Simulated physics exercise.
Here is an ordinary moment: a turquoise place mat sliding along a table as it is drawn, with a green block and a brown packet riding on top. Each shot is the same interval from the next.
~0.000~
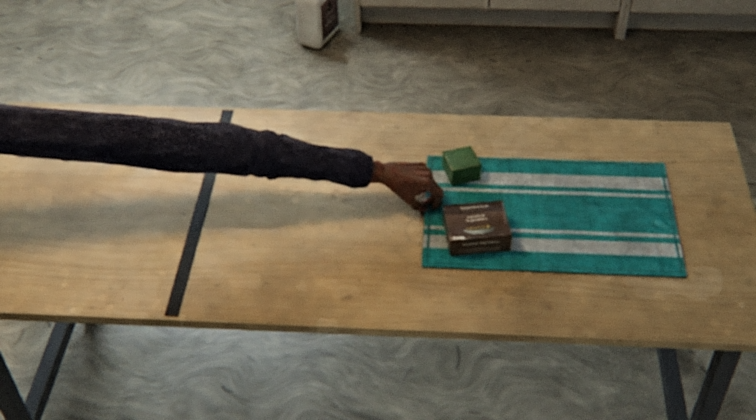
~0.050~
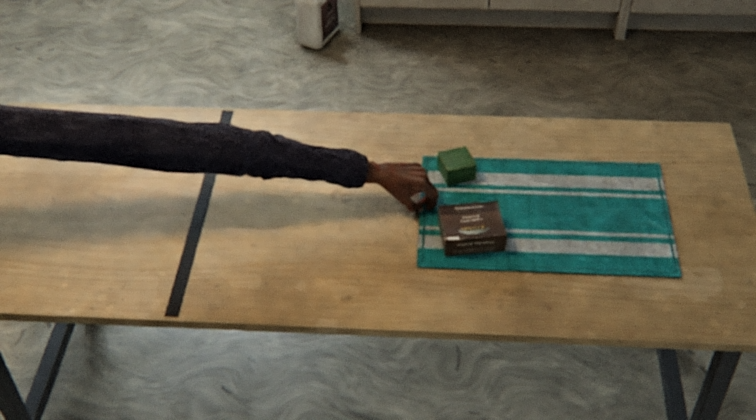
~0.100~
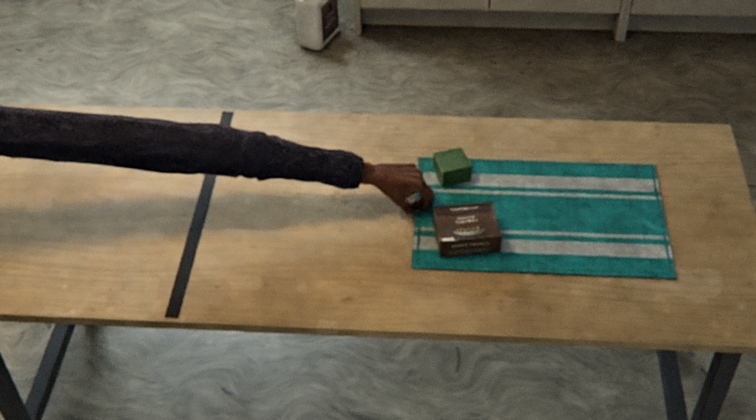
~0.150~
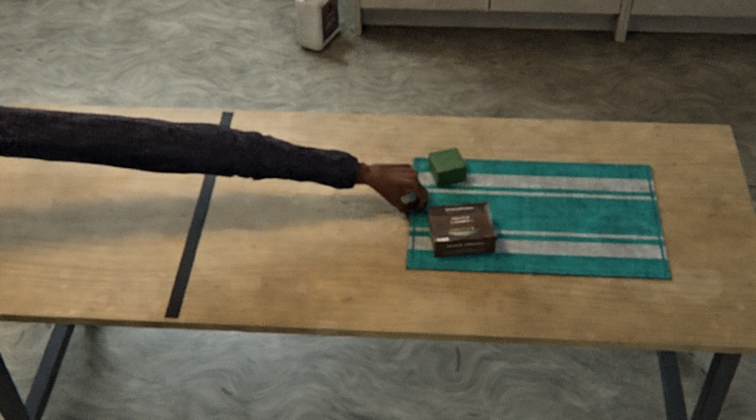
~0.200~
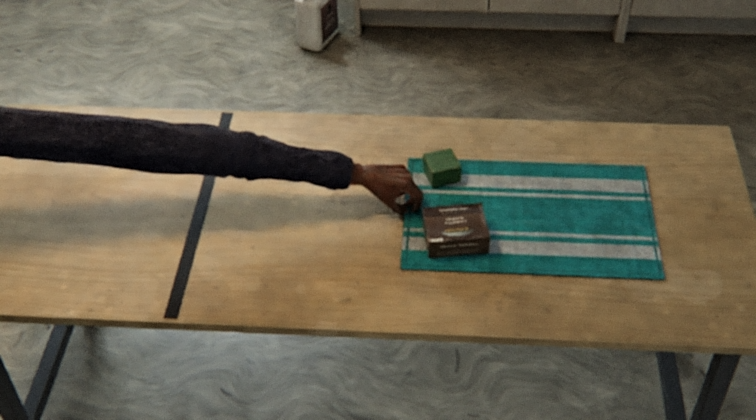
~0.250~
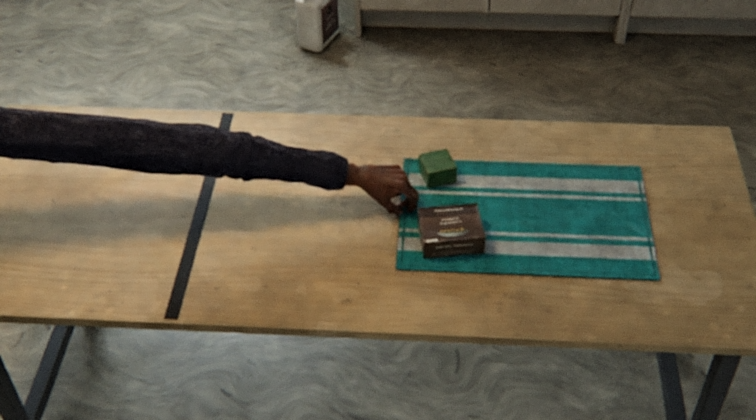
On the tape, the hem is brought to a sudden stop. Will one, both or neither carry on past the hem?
Result: The green block stays, the brown packet stays.
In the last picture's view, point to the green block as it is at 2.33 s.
(247, 162).
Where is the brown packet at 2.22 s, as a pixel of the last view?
It should be at about (252, 223).
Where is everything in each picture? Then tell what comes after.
In the first frame, place mat end (422, 267); green block (462, 158); brown packet (477, 219); tape (177, 296).
In the second frame, place mat end (417, 267), far hem (682, 277); brown packet (472, 220).
In the third frame, place mat end (412, 268); green block (453, 159).
In the fourth frame, place mat end (407, 268), far hem (671, 279); brown packet (462, 221).
In the fifth frame, place mat end (401, 269); green block (442, 160).
In the sixth frame, place mat end (396, 269), far hem (660, 280); green block (438, 161); brown packet (451, 222); tape (176, 299).
By 2.22 s, hem at the tape; green block on the cloth near (251, 162); brown packet on the cloth near (252, 223).
When it is over, hem at the tape; green block on the cloth near (248, 162); brown packet on the cloth near (248, 223). The green block keeps its seat and the brown packet stays on the cloth.
